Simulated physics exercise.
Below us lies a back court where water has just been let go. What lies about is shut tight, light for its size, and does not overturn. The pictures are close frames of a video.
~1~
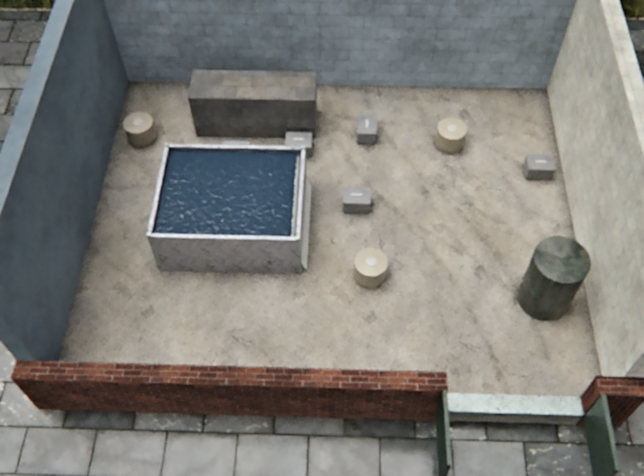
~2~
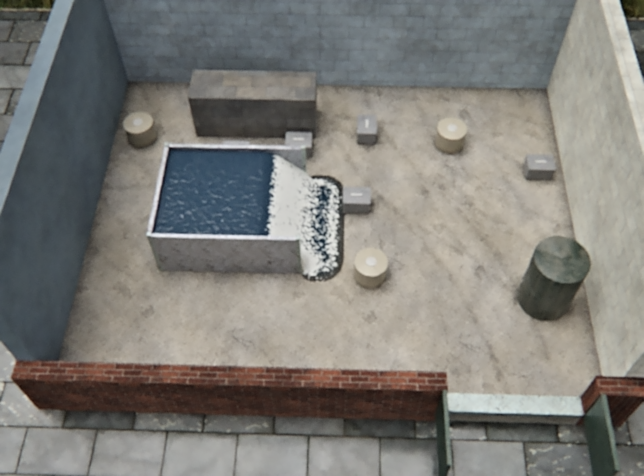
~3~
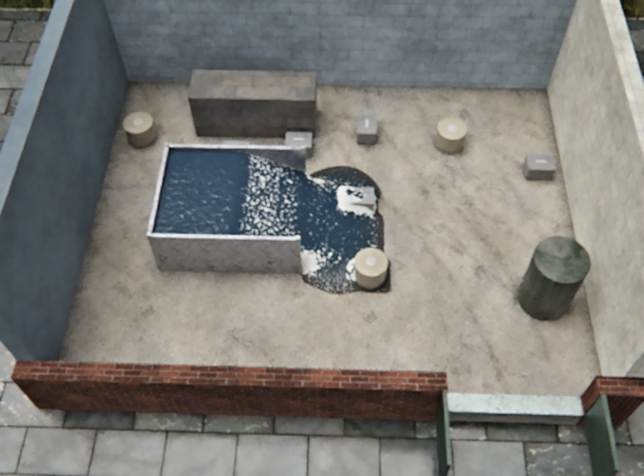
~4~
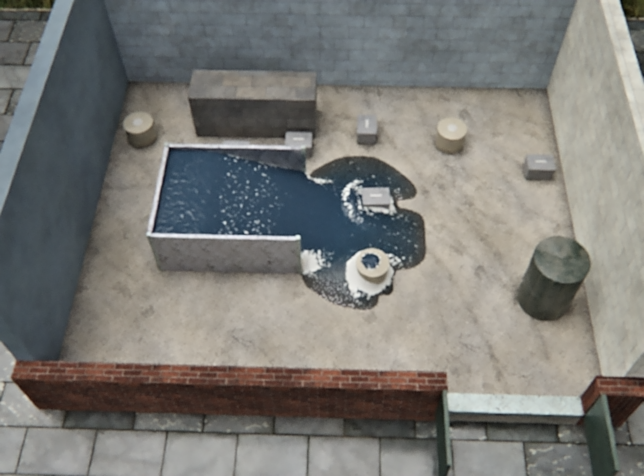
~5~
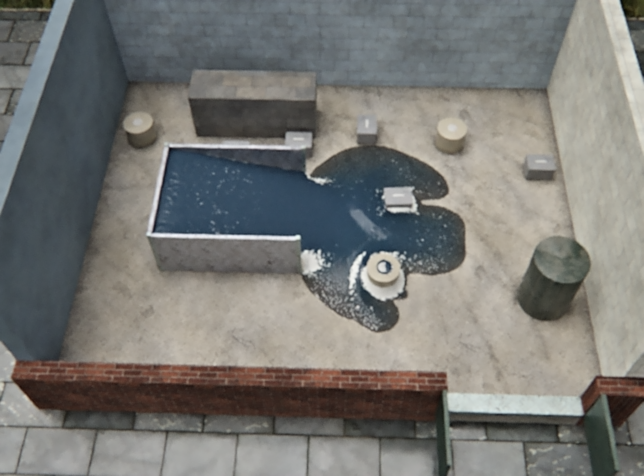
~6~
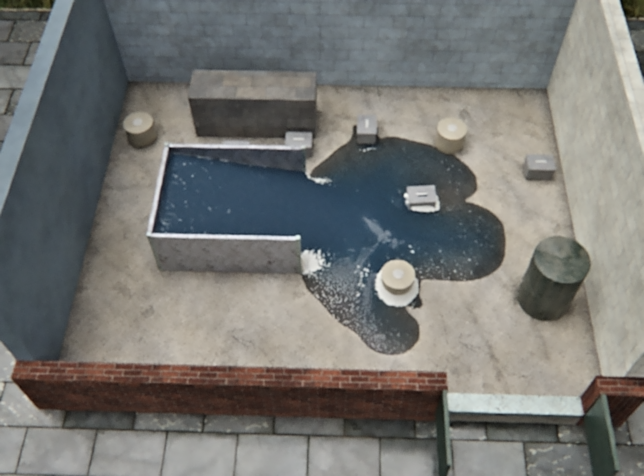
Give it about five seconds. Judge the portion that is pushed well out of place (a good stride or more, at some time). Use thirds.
It is between one and two thirds.
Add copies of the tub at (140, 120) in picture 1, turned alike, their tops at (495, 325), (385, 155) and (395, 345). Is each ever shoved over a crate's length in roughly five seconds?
One after the other: Shifted that much, that far or more, short of that.
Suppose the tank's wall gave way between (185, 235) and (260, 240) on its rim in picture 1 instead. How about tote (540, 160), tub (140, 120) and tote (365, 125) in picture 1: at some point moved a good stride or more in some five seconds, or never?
In that order: Short of that, shifted that much, less than that.
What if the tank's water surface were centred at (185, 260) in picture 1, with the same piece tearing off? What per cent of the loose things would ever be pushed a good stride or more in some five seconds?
I make it 40 per cent.
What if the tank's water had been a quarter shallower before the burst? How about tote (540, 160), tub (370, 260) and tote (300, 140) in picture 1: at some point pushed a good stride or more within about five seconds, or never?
In turn: Yes, shifted that much, under that.
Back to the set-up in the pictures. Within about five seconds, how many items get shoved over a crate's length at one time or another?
I count 4.
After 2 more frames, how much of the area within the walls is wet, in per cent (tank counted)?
About 40 per cent.
A moment on, 2 of 8 are well off their spots; 0 afloat.
Next, 3 of 8 are well off their spots; 2 afloat.
Later, 4 of 8 are well off their spots; 3 afloat.
In the end, 4 of 8 are well off their spots, and 4 have been at some point; 2 afloat.
